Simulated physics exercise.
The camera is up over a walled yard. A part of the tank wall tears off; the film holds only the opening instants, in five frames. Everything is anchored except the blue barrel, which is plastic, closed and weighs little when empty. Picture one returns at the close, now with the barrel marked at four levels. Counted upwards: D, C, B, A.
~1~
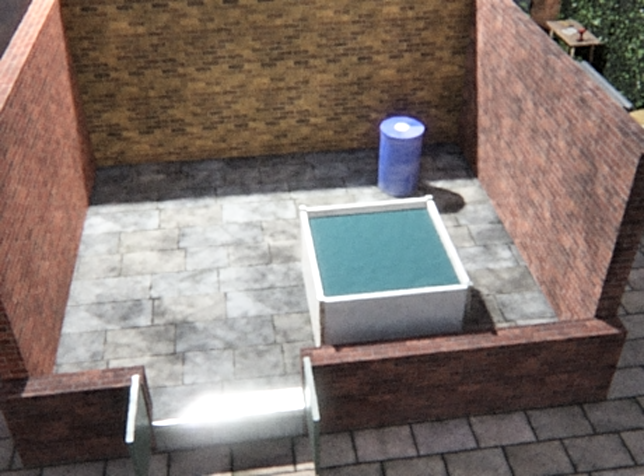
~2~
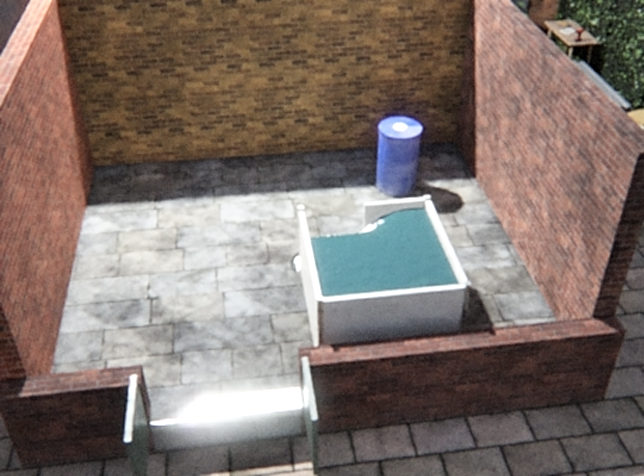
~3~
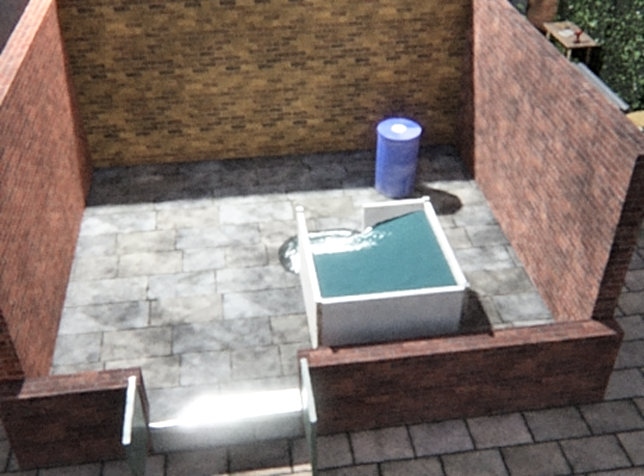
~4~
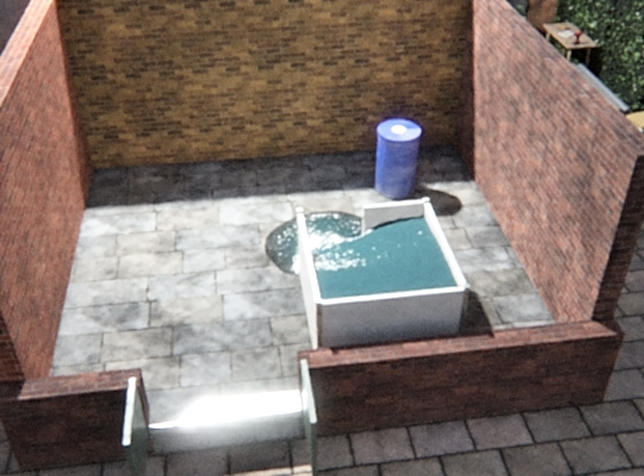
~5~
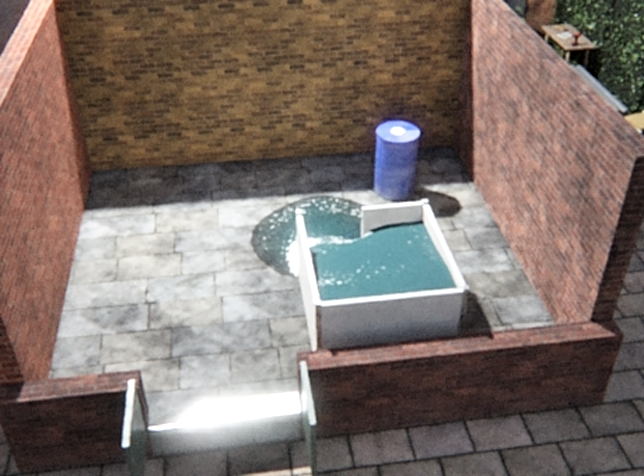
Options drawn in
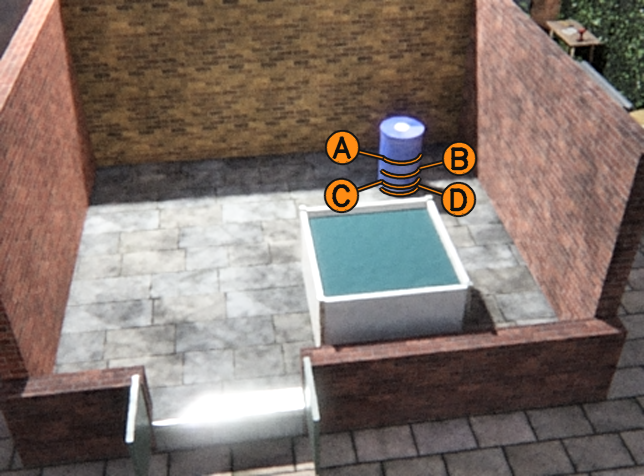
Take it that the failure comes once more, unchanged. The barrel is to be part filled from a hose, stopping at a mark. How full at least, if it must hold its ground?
Level C just does it.
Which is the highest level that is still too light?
D it is.
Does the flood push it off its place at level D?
Yes.
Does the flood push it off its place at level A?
No, not at all.
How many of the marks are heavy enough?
Three.
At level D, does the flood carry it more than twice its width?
Yes.
On the marked copy, A at (405, 163); B at (404, 176); C at (403, 187); D at (402, 194); from the bottom up D, C, B, A.
With A, it does not move.
With B, it does not move.
With C, it shifts by a finger or two and stays.
With D, it is pushed about 5 times its own width away.
